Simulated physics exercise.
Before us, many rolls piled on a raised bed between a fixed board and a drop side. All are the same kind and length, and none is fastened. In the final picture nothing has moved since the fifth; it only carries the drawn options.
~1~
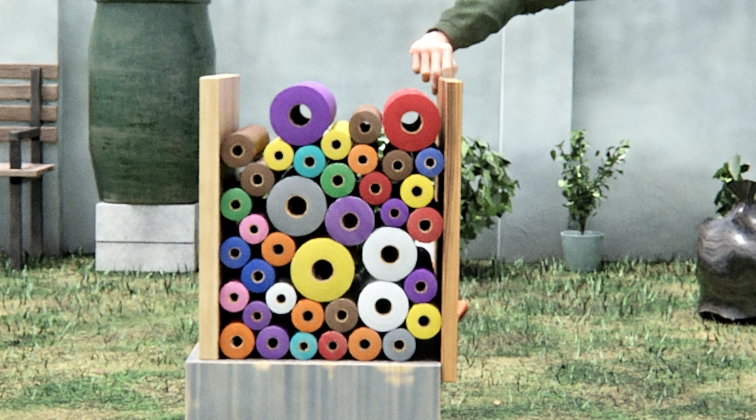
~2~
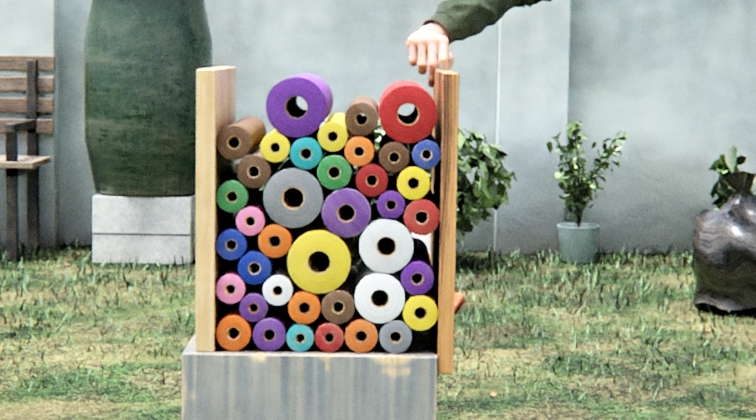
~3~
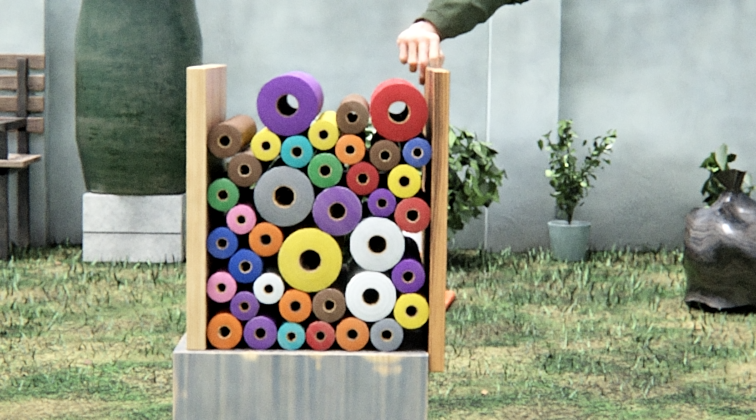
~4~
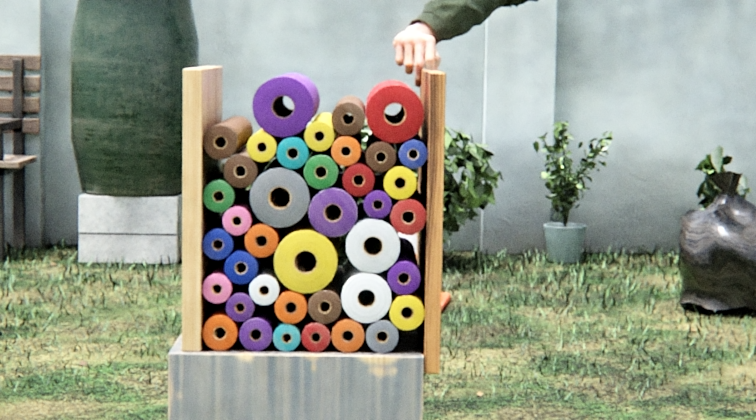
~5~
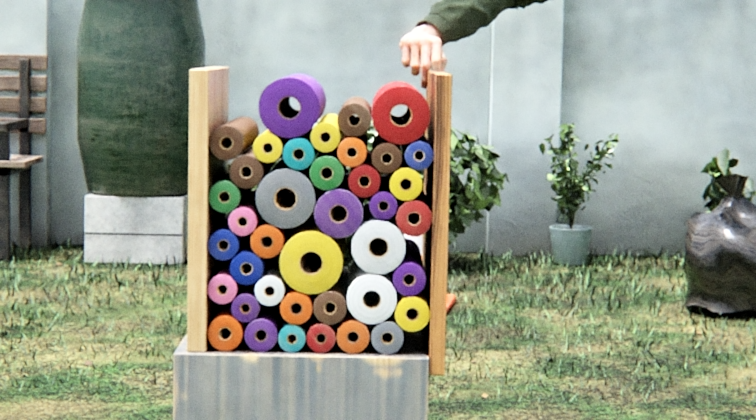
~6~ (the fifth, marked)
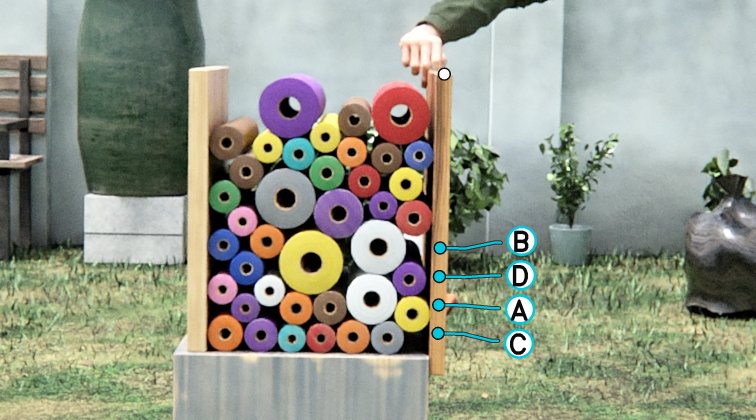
Colourful rolls, purple, red, grey, yellow, white, brown, orange and more, fill the space between two upright wooden boards on a pale block, seen from the front in a grassy, walled yard. A hand in a green sleeve hovers by the right board, with a bench and large green vessel left, potted plants and a dark sack right. The view shifts slightly while the pile stays unchanged.
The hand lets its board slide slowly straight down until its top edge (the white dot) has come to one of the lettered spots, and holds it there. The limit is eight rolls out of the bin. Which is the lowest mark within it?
Down to B.
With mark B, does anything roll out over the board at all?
At B: Yes.
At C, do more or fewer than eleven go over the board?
It loses more than eleven.
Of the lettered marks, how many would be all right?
One of them.
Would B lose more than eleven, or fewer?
At B, fewer than eleven.
On the marked copy, A at (439, 305); B at (440, 248); C at (438, 333); D at (439, 277); the white dot at (444, 74).
With B. Early on, top of the board (434, 149).
Further on, top of the board (432, 231).
At the end, top of the board (432, 247), about four out over the board.
As for the rest, A more than eight out over the board; C more than eight out over the board; D nine out over the board.
